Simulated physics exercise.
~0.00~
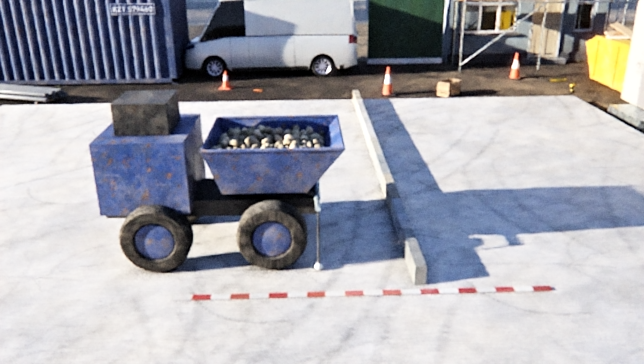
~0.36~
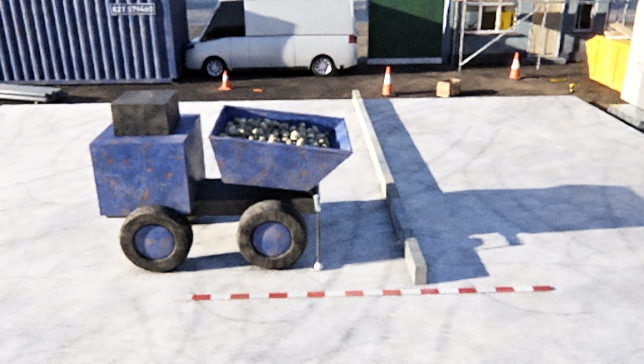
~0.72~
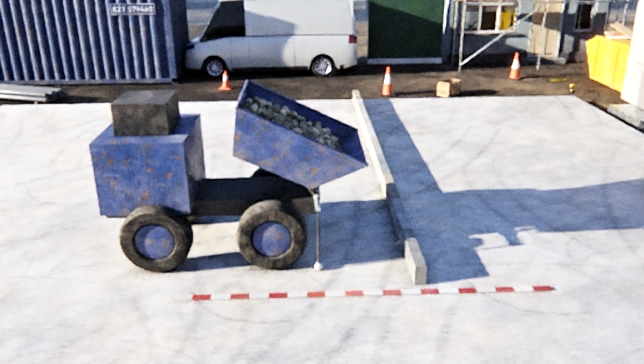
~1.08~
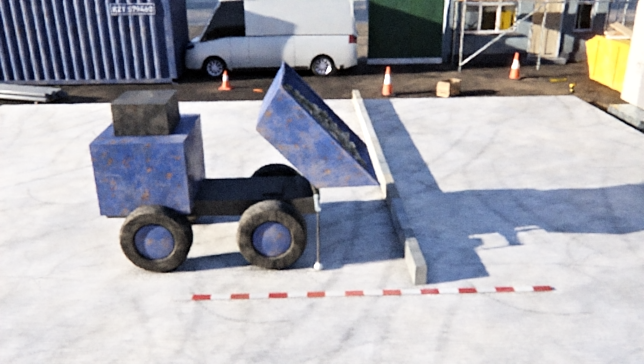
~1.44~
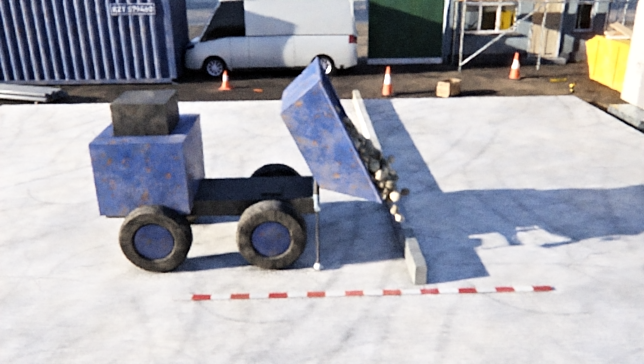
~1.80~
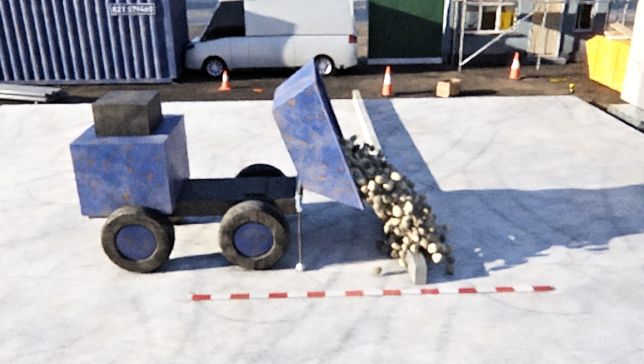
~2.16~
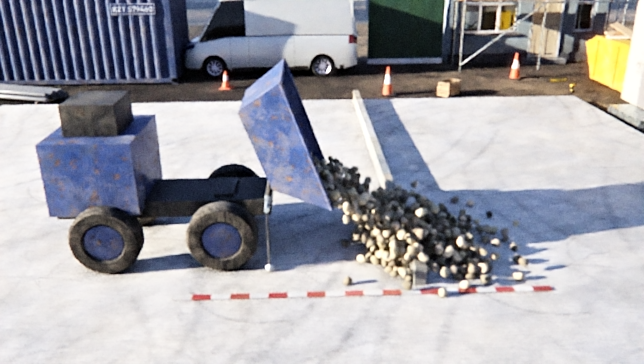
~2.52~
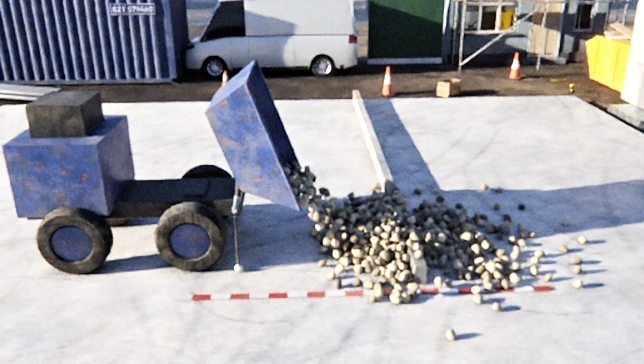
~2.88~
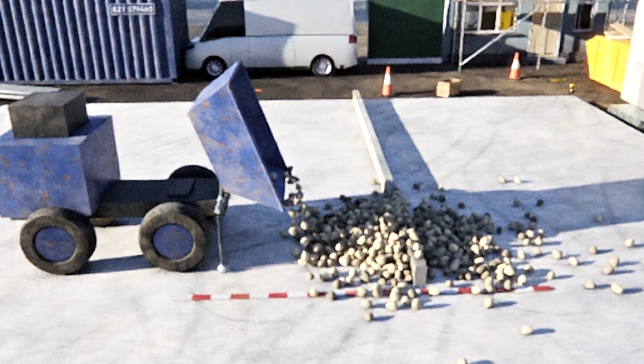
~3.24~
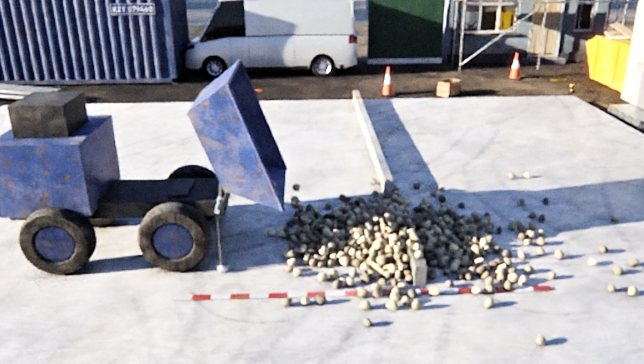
A blue dumper with black wheels stands at the left of a pale concrete yard, seen from a raised, still viewpoint, its skip full of rounded stones. A low kerb runs behind the skip, a red and white striped staff lies in front, and a white van, a blue container and orange cones stand behind. The skip tips steeply to the right, and the stones begin spilling from its lower edge. As they pour out, the dumper rolls left. The stones heap up around the kerb, most on the near side, some scattered beyond, and the emptied skip stays raised.
